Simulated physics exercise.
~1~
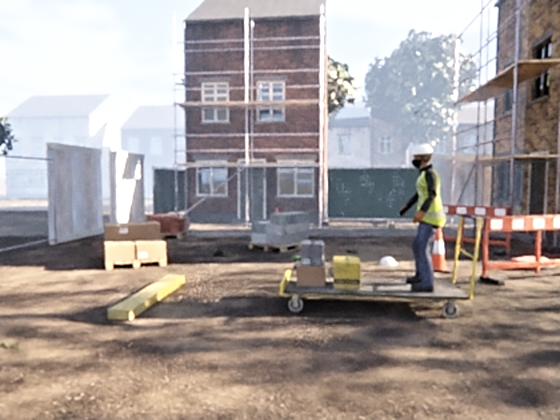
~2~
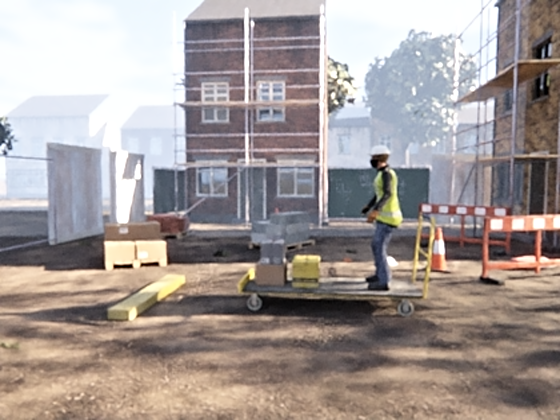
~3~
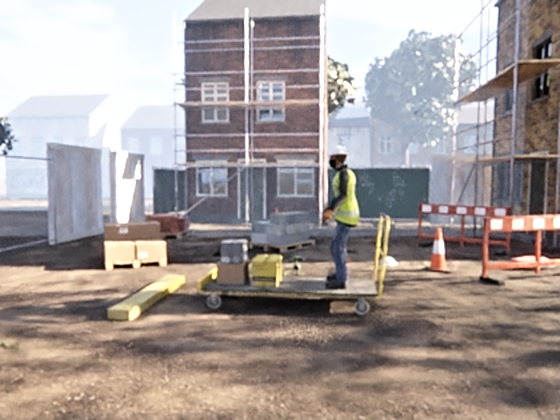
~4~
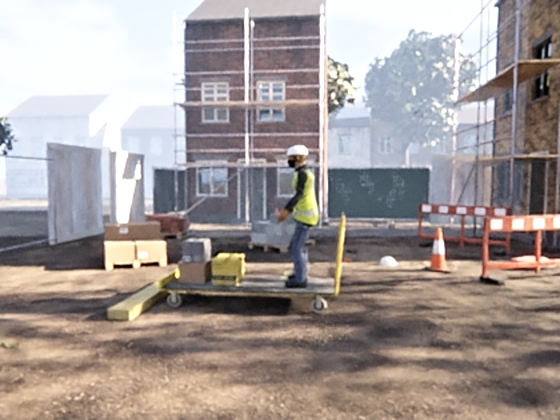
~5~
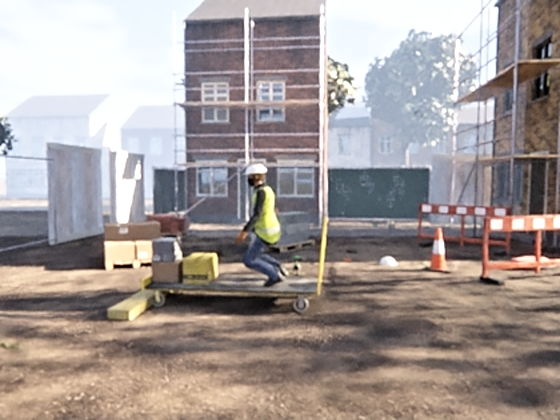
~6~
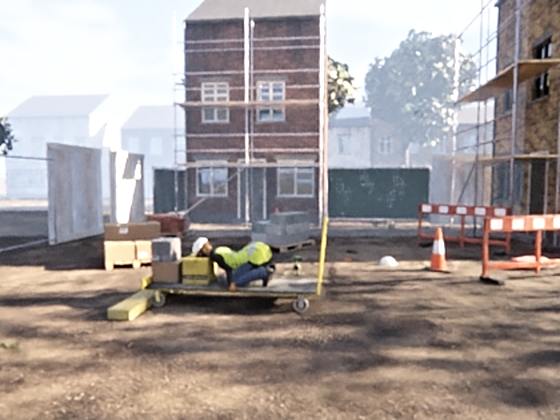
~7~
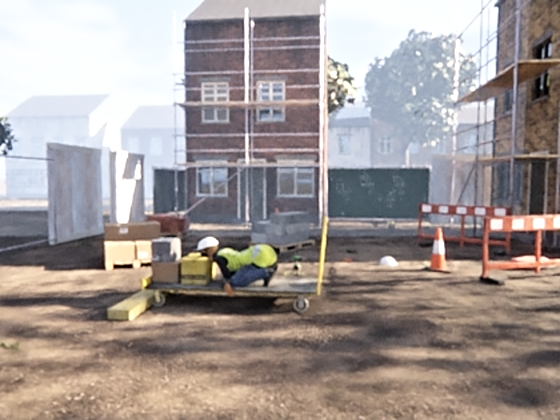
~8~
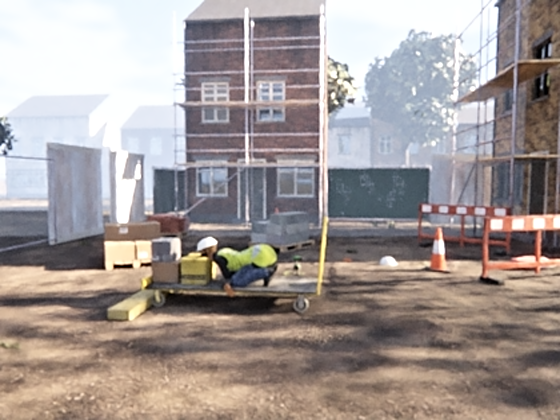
A flat trolley carrying a standing worker in a hi-vis vest, a yellow parcel and grey and brown boxes rolls left across a building site and stops at a yellow kerb; the worker crumples forward and ends slumped on the deck behind the parcels, which stay aboard.
